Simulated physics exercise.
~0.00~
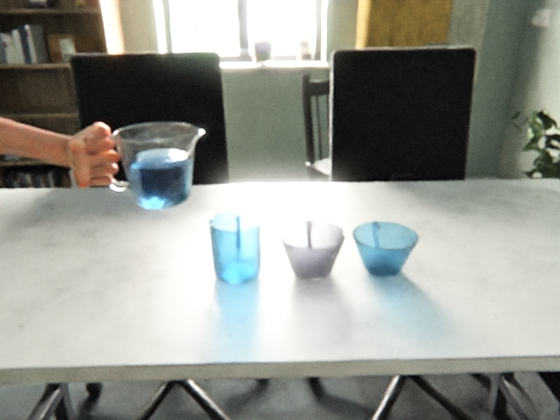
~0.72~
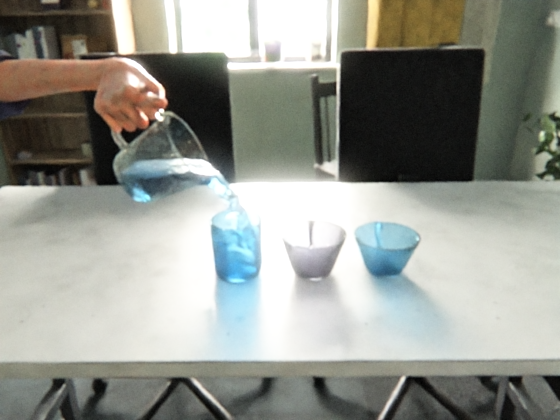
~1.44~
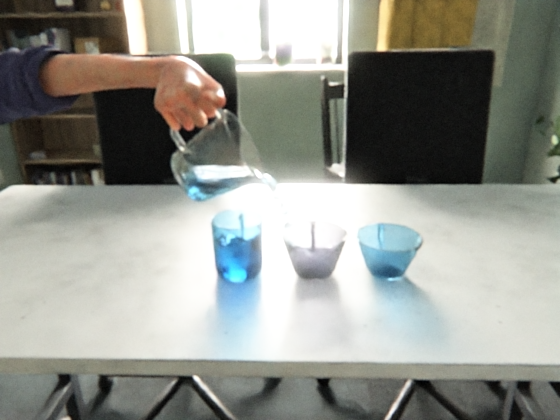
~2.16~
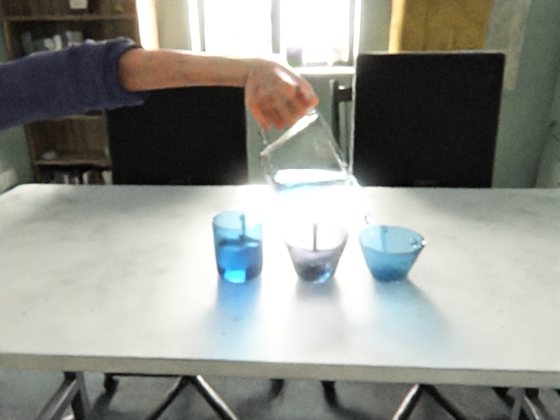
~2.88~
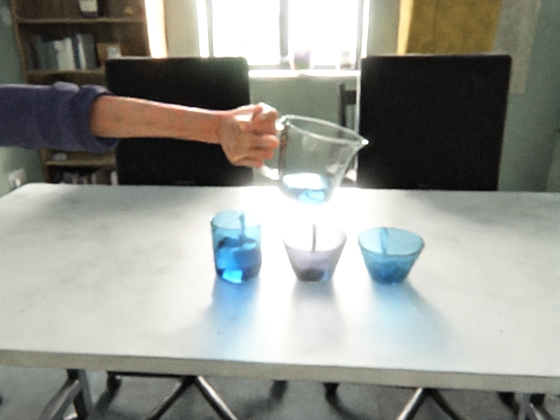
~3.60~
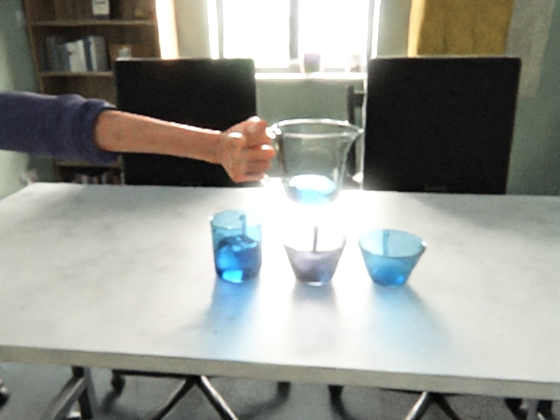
At a table, a hand sweeps a tilted jug rightwards, pouring blue water, then rights it.
